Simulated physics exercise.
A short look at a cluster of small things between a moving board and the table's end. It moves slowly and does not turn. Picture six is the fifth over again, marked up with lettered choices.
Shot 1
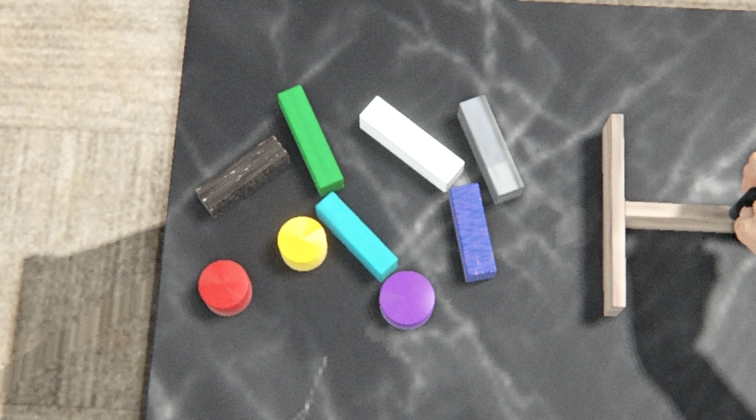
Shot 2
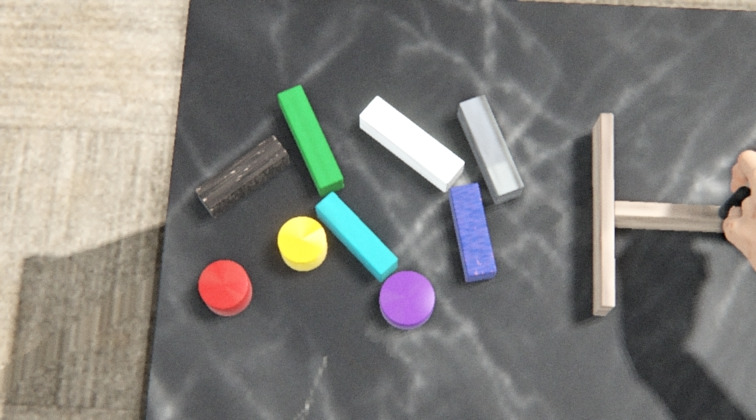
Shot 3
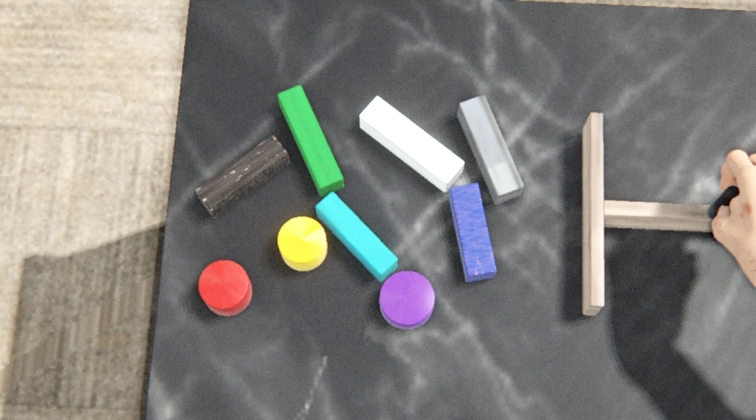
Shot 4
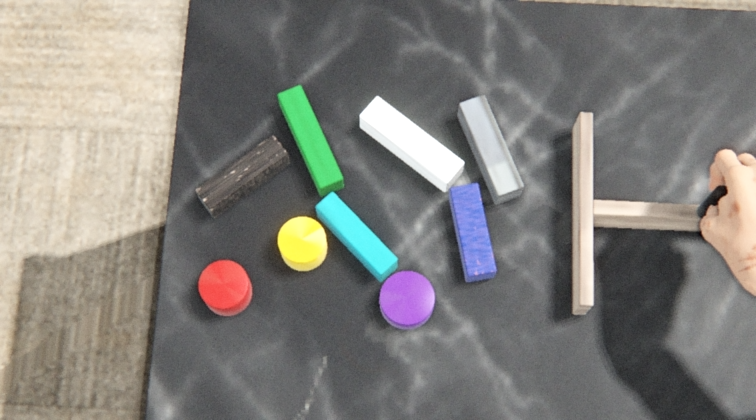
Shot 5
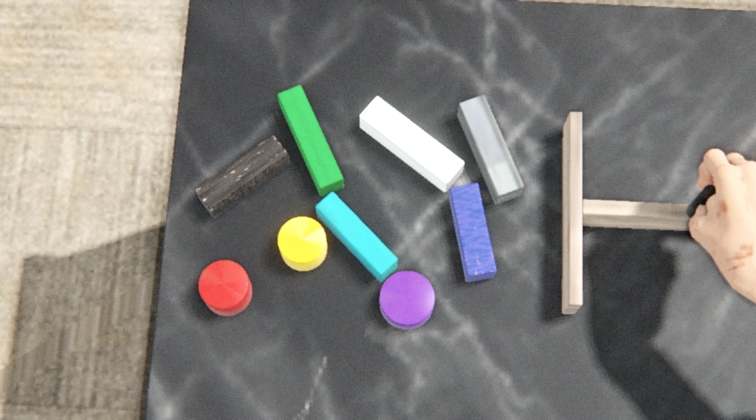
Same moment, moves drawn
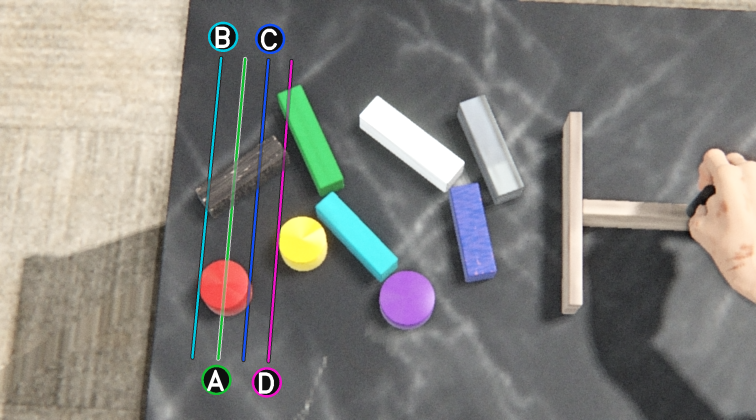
On a dark marbled tabletop, a hand at the right slowly slides a T-shaped wooden board a short way left toward a cluster of colourful bars and round pieces, which all stay still.
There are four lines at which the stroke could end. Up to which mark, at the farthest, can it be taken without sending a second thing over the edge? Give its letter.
Stop at C.
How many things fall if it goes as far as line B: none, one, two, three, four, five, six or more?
In all, five.
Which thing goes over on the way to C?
The black bar.
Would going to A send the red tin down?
No.
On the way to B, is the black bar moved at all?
Yes.
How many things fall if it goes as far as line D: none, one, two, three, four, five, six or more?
By then, none.
On the marked copy, A at (232, 203); B at (207, 202); C at (256, 204); D at (280, 205).
Taking C. A third of the way, board (460, 200); white stick (382, 137); grey stick (440, 147).
Two thirds of the way, board (346, 195); black bar (226, 176); yellow tin (253, 254).
When it is over, board (258, 191); black bar over the edge; yellow tin (169, 264); one fallen.
As for the rest, A drops three; B drops five; D is within the limit but short.
